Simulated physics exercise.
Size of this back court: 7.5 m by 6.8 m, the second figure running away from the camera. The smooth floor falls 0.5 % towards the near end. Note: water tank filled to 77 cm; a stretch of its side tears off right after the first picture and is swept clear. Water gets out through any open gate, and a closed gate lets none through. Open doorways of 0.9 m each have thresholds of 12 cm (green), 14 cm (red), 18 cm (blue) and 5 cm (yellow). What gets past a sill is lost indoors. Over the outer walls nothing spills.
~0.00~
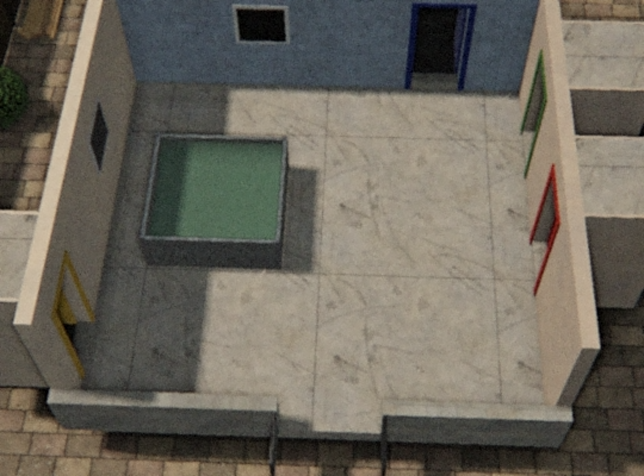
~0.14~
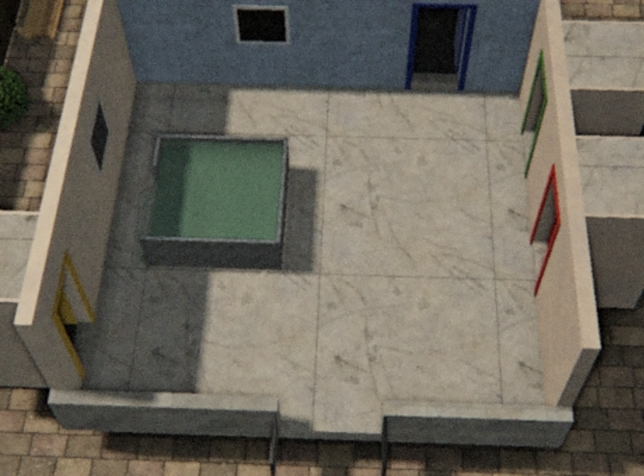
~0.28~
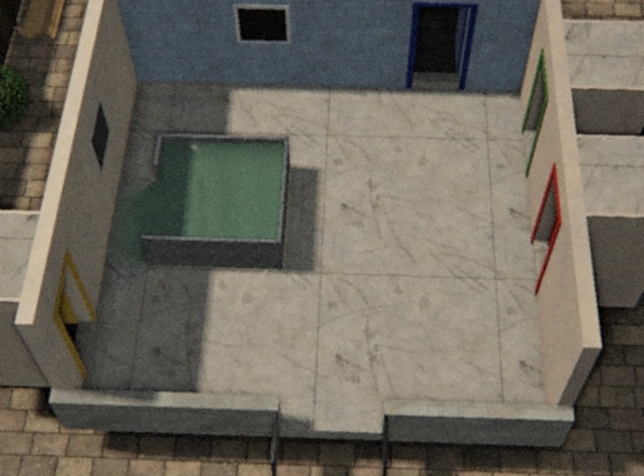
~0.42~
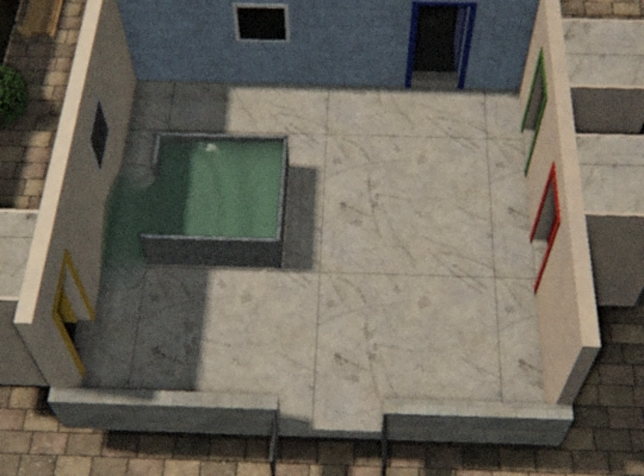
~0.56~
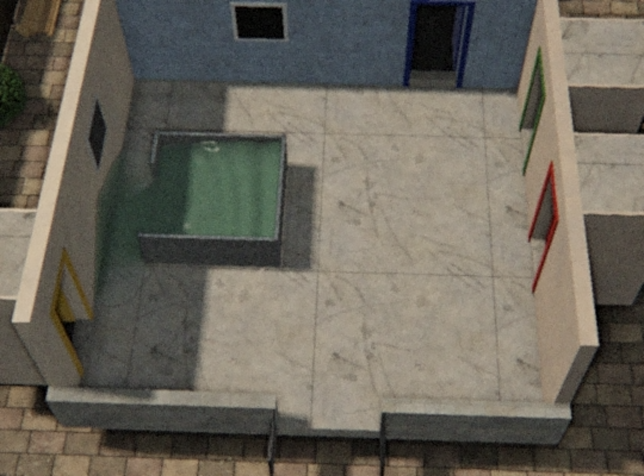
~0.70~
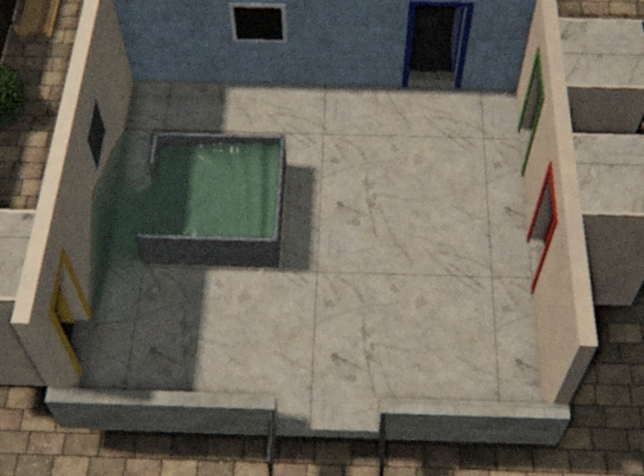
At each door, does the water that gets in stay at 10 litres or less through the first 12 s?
Outcome: Green door: Short; red door: Short; blue door: Short; yellow door: Surplus.
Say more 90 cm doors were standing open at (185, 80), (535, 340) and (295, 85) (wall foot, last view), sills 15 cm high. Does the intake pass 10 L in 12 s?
Taking them in order, the first gets enough, the second too little and the third too little.
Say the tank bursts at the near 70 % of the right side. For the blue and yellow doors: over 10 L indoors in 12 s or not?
Then: Blue not over, yellow past it.
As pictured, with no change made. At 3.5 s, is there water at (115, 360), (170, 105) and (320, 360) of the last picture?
Soaked, soaked, soaked.
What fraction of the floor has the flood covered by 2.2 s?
Roughly 25 % of the floor is wet.
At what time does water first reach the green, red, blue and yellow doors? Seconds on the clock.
Arrival times: Green 4.5 seconds, red 5.0 seconds, blue 3.4 seconds, yellow 0.8 seconds.
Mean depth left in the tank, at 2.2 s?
About 37 centimetres on average.
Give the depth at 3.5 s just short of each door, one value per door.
In centimetres - green: 0, red: 0, blue: 2, yellow: 9.
After 1.4 s water covers 20 % of the floor and is deepest (60 cm) near (106, 235); green door not reached, red door not reached, blue door not reached, yellow door 11 cm at the sill, 0 L in.
After 2.2 s water covers 25 % of the floor and is deepest (46 cm) near (116, 235); green door not reached, red door not reached, blue door not reached, yellow door 12 cm at the sill, 13 L in.
After 3.5 s water covers 50 % of the floor and is deepest (28 cm) near (132, 94); green door not reached, red door not reached, blue door 2 cm at the sill, 0 L in, yellow door 9 cm at the sill, 30 L in.
After 7.0 s water covers 95 % of the floor and is deepest (16 cm) near (75, 407); green door 8 cm at the sill, 0 L in, red door 15 cm at the sill, 1 L in, blue door 3 cm at the sill, 0 L in, yellow door 8 cm at the sill, 69 L in.
After 12.0 s water covers 95 % of the floor and is deepest (11 cm) near (326, 363); green door 7 cm at the sill, 1 L in, red door 9 cm at the sill, 2 L in, blue door 7 cm at the sill, 0 L in, yellow door 5 cm at the sill, 85 L in.
